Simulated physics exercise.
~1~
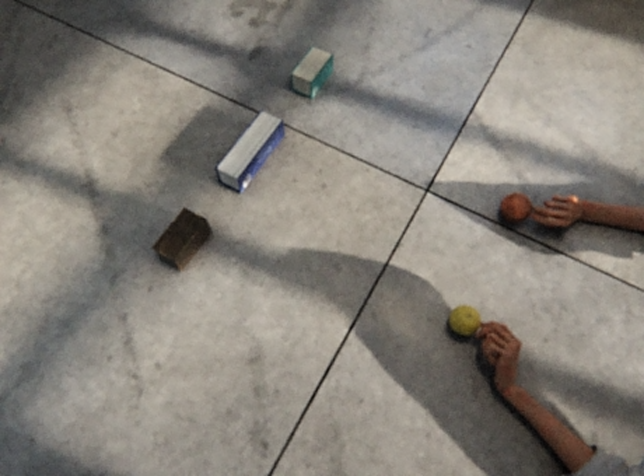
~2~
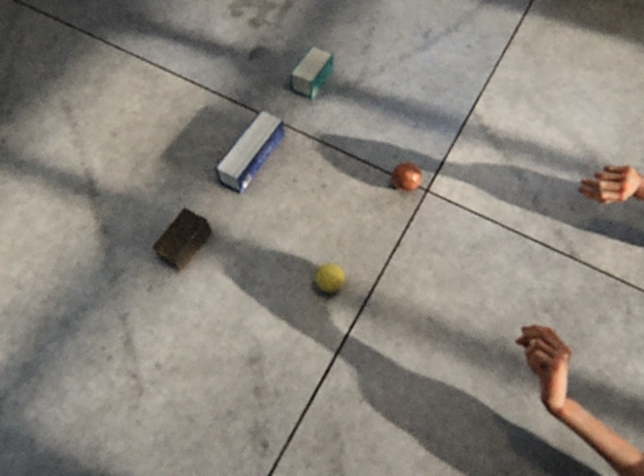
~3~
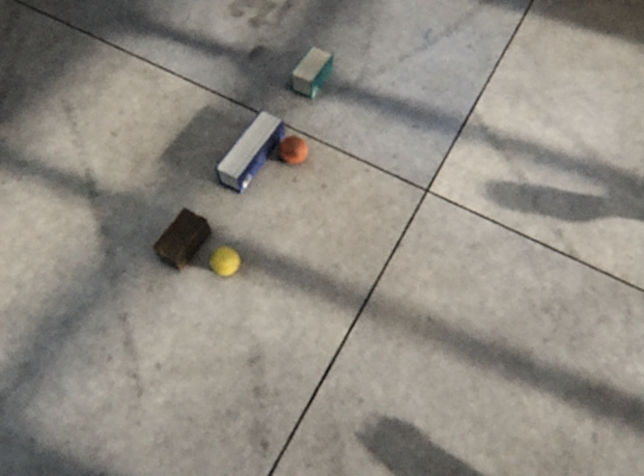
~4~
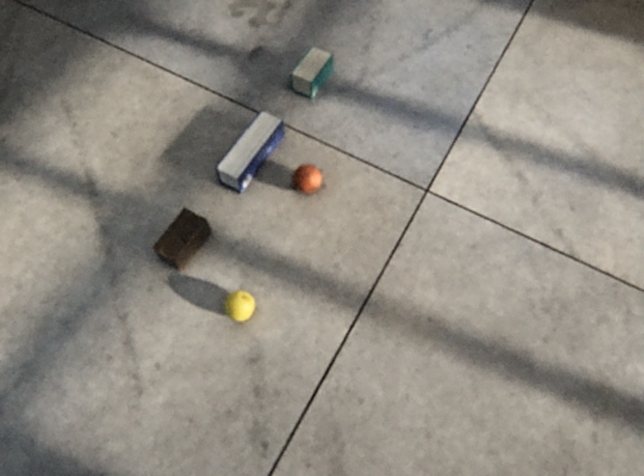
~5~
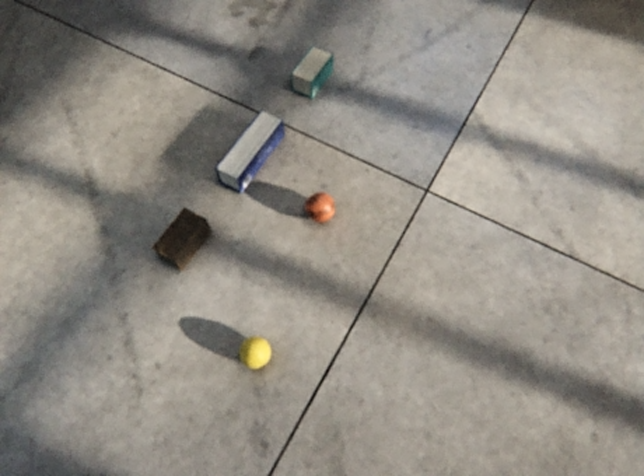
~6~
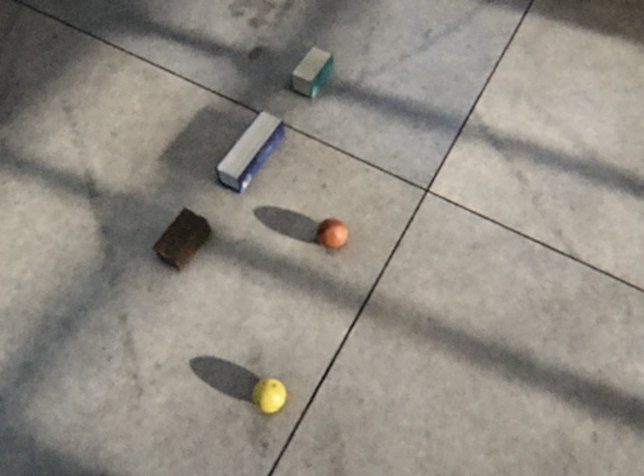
A yellow apple and an orange ball, released by two hands, rolled left across a concrete floor toward a black block, a blue book and a turquoise book, then bounced off the black block and blue book and rolled back down and slightly right.
